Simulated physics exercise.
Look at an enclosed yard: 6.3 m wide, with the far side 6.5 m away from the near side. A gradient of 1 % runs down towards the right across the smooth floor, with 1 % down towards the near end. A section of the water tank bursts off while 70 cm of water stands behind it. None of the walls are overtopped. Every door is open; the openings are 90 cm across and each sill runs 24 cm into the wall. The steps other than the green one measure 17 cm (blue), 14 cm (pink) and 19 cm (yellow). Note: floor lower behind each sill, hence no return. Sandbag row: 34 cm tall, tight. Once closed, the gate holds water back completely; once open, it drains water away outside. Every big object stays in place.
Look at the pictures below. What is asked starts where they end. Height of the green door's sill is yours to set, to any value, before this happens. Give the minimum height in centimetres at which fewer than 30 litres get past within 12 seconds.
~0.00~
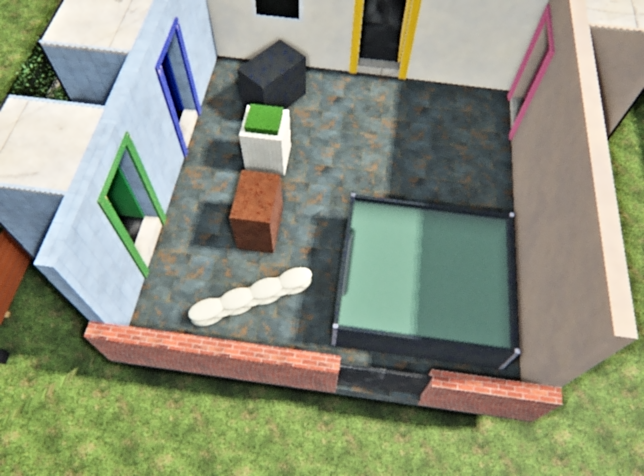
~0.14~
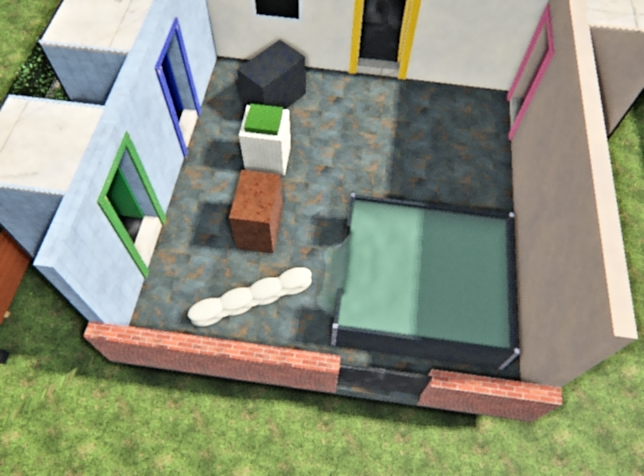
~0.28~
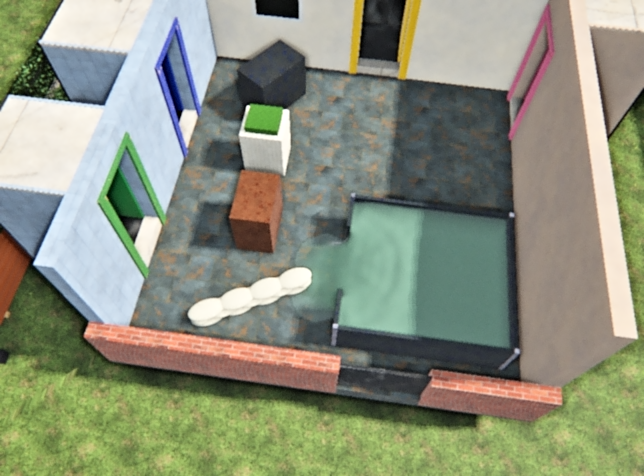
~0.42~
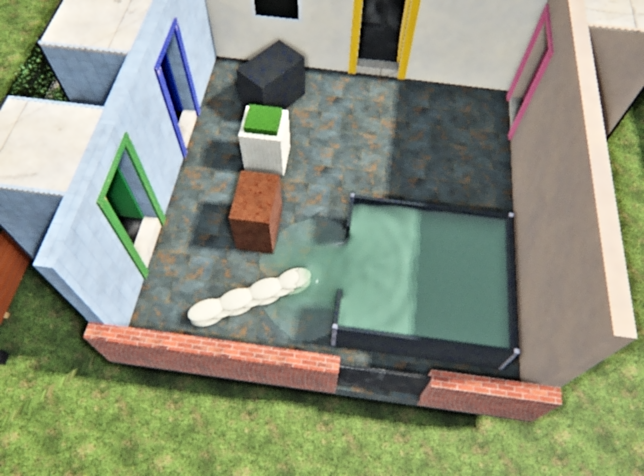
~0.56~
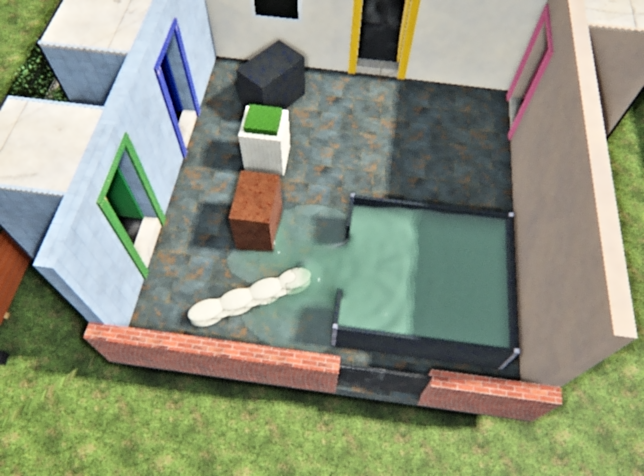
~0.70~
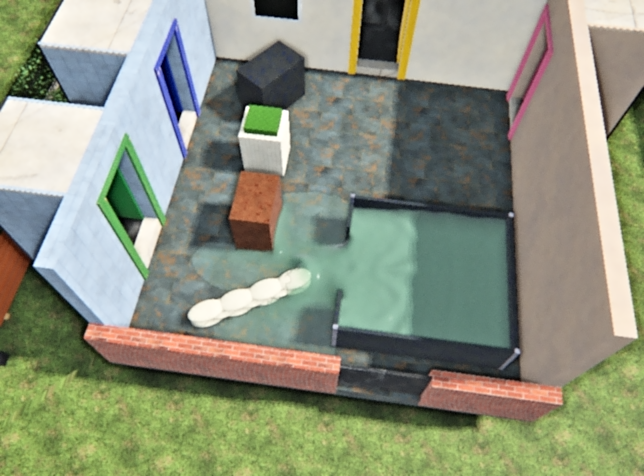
14.5 cm.
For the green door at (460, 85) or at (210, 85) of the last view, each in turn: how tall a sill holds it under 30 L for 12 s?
About 8.0 cm for the first and 10.5 cm for the second.
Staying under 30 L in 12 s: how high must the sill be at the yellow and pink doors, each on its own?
Some 9.5 cm for yellow, some 13.5 cm for pink.
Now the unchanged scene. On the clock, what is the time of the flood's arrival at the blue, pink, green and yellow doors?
It gets to blue after 3.0 s, pink after 4.0 s, green after 0.9 s and yellow after 2.4 s.
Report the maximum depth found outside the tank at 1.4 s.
I'd put it near 51 cm.
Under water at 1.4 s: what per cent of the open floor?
Wet share: Near 25 %.
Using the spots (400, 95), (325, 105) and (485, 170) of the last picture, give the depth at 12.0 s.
Close to 11, 8 and 14 cm deep.
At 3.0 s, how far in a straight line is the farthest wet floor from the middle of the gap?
5.2 m.
After 1.4 s water covers 25 % of the floor, deepest (51 cm) near (316, 285); 15 cm at the green door, 0 litres in over its 26 cm sill.
After 3.0 s water covers 60 % of the floor, deepest (36 cm) near (146, 346); 19 cm at the green door, 0 litres in over its 26 cm sill.
After 12.0 s water covers 95 % of the floor, deepest (22 cm) near (507, 282); 7 cm at the green door, 0 litres in over its 26 cm sill.
At the green door as built, the water arrived by 1.0 s and peaked near 20 cm at 3.8 s.
Run again over the same 12 s with other heights there, 53 litres in over 12.5 cm, 14 litres over 17 cm. The limit of 30 litres is kept from about 14.5 cm up.
